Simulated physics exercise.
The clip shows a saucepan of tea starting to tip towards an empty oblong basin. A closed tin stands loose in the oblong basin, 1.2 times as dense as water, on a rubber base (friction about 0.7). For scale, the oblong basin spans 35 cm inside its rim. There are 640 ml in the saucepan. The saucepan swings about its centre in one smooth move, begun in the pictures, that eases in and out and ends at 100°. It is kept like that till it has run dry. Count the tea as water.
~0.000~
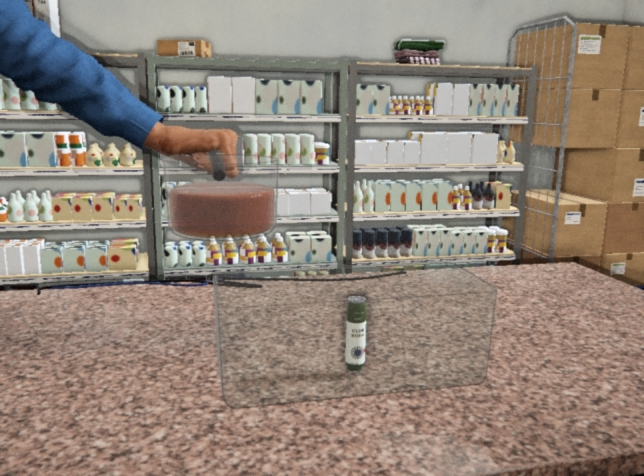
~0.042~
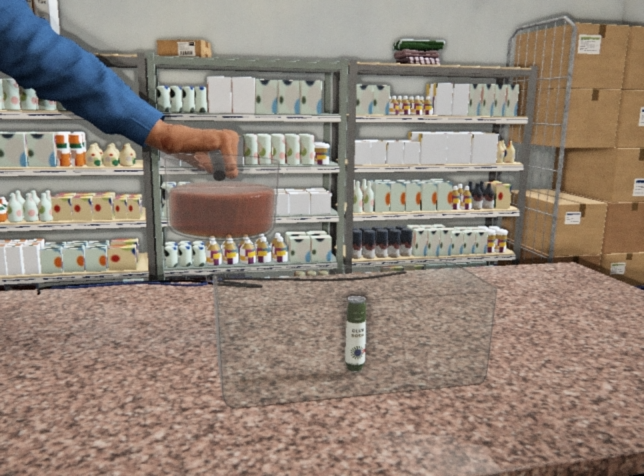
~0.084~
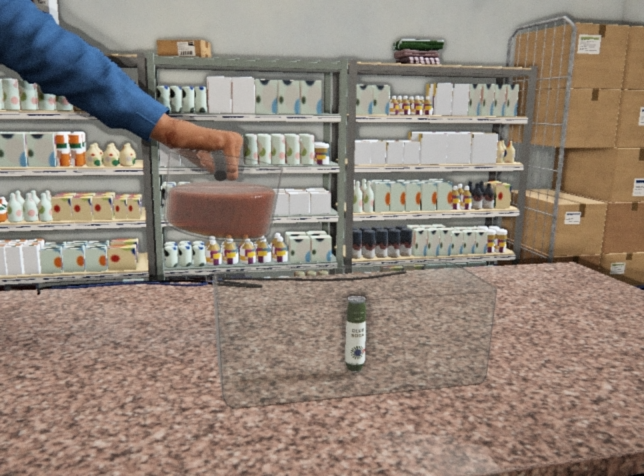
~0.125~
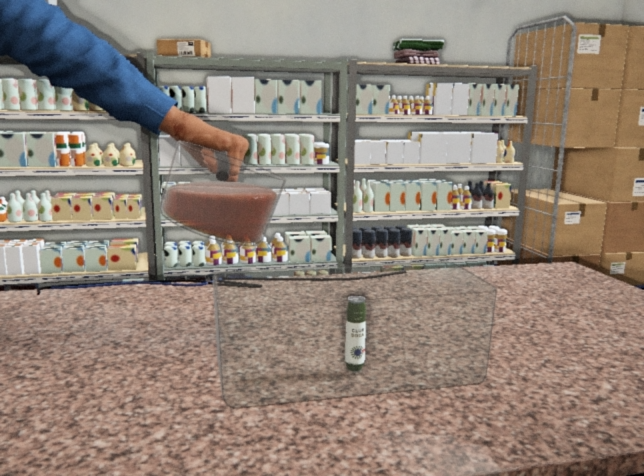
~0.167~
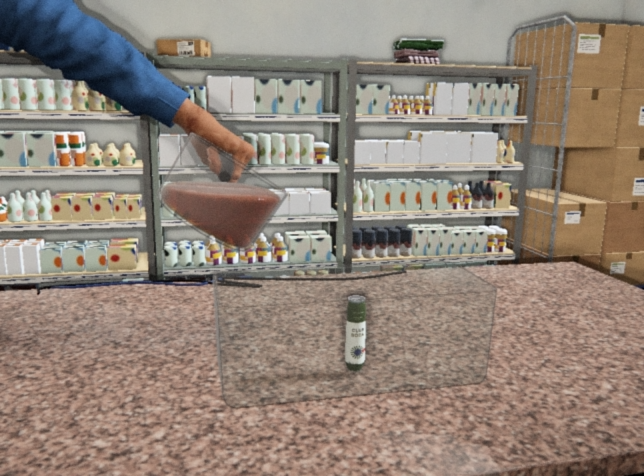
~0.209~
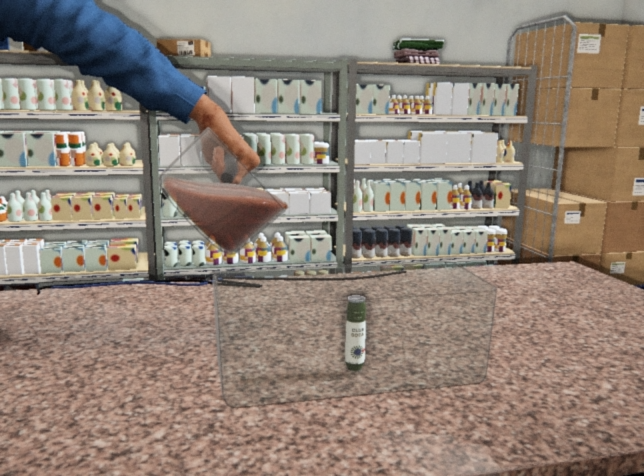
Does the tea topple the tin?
The tin remains upright.
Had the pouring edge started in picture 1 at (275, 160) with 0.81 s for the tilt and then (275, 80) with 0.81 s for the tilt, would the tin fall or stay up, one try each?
First it keeps standing; then it topples.
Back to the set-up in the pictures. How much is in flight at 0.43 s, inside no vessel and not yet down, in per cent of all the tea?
Near 34 in a hundred.
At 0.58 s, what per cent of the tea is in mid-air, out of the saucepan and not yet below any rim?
About 8 per cent.
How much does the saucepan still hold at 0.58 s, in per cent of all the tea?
Near 12 in a hundred.
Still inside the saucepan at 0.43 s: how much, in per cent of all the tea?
Some 36 per cent.
Then, 0.43 s in, the tilt is 100° and 36 per cent is still to pour; the tin stands where it began.
Then, 0.58 s in, the tilt is 100° and 13 per cent is still to pour; the tin stands where it began.
Then, 0.75 s in, the tilt is 100° and 4 per cent is still to pour; the tin stands where it began.
Then, 0.93 s in, the tilt is 100° and 1 per cent is still to pour; the tin stands where it began.
Finally, the tin stands where it began.
